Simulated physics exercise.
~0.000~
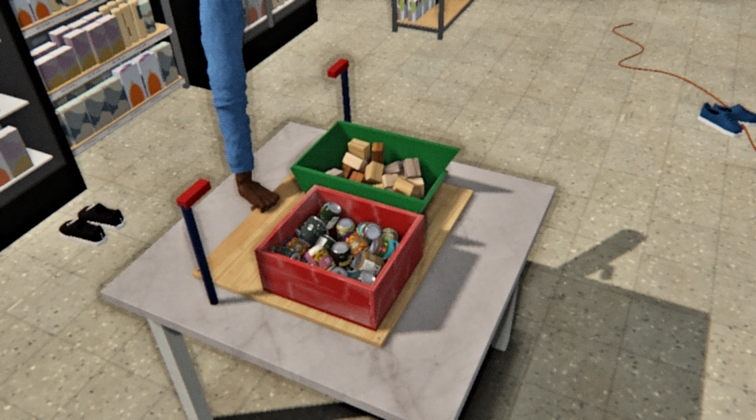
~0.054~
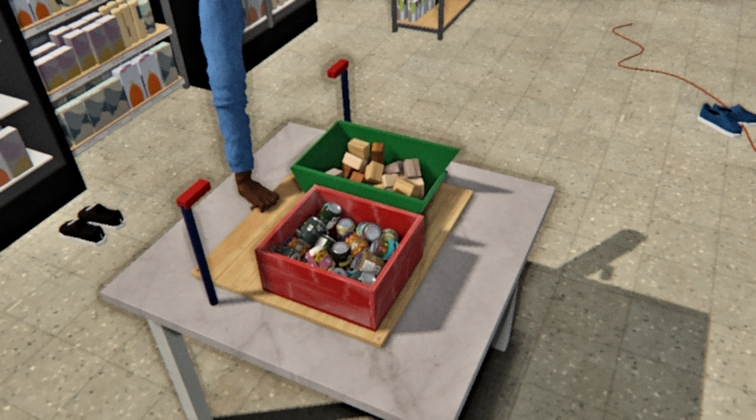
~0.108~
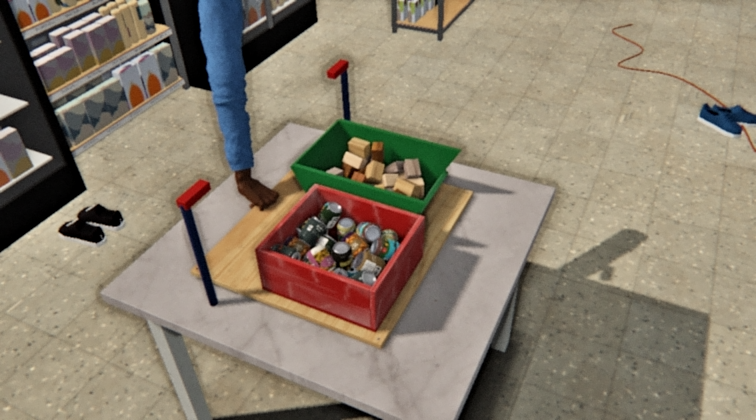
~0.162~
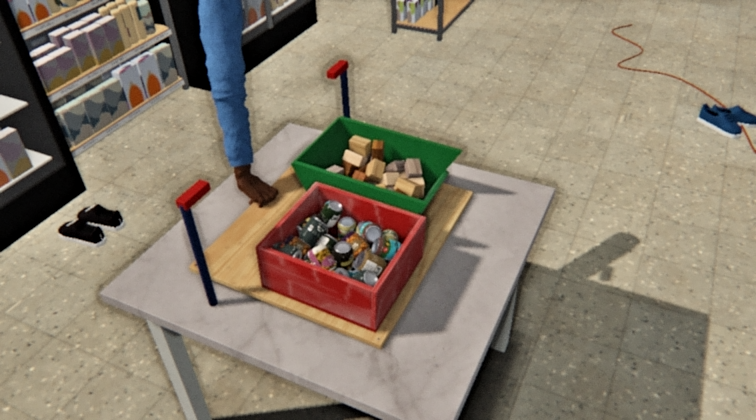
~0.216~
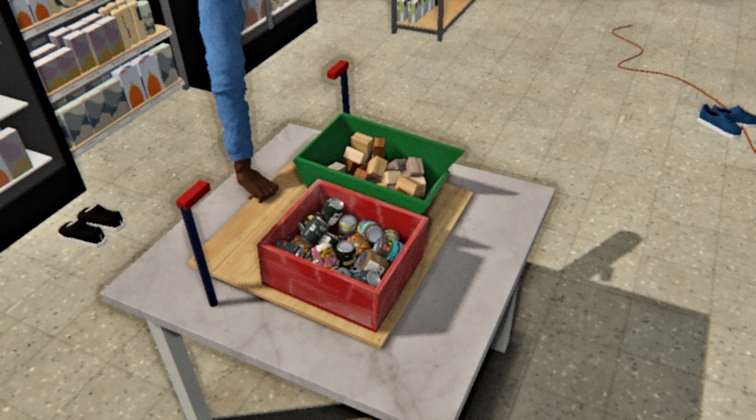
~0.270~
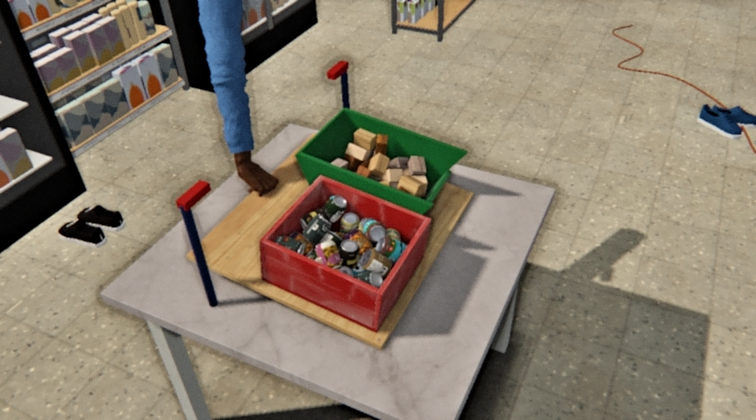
A red tote of small cans and a green tote of wooden blocks sat on a board on a table, then tilted slightly rightward as the board's left end rose beside someone's hand.
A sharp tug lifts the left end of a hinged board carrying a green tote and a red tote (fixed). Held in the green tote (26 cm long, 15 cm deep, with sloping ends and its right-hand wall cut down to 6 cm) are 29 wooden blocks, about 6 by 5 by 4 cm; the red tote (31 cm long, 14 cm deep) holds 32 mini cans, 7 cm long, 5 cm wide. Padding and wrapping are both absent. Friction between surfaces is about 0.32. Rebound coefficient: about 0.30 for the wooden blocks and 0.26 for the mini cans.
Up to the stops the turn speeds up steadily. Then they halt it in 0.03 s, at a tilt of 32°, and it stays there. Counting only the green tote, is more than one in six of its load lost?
No.
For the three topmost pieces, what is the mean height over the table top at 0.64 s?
Roughly 28 centimetres.
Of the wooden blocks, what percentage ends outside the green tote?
I'd say close to 0 per cent, give or take.
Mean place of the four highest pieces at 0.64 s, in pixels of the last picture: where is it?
I'd put it somewhere around (385, 153).
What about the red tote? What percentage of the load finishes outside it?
I'd put the red tote at some 0 per cent.
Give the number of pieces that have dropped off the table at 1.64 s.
About 0.
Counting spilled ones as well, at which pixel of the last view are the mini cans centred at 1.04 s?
Centre approx. (376, 248).
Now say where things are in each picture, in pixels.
In the first picture (we follow the rim corner now nearest the camera), green tote at (425, 202); red tote at (370, 287); tilt 0°; nothing out yet.
The second picture shows green tote at (425, 202); red tote at (370, 288); tilt 0°.
The third picture shows green tote at (426, 203); red tote at (371, 288); tilt 1°.
The fourth picture shows green tote at (427, 204); red tote at (372, 289); tilt 3°.
The fifth picture shows green tote at (430, 204); red tote at (375, 290); tilt 5°.
The sixth picture shows green tote at (433, 205); red tote at (378, 291); tilt 8°; nothing out yet.
After 0.54 s, the board meets the red stops.
After 0.64 s, tilt 32°; 0 of 29 out of the green tote and 0 of 32 out of the red tote.
After 0.78 s, tilt 32°; 0 of 29 out of the green tote and 0 of 32 out of the red tote.
After 1.04 s, tilt 32°; 0 of 29 out of the green tote and 0 of 32 out of the red tote.
When it is over (at 1.64 s), 0 of 29 out of the green tote and 0 of 32 out of the red tote. Asked share, 0 of 29, 0 per cent.
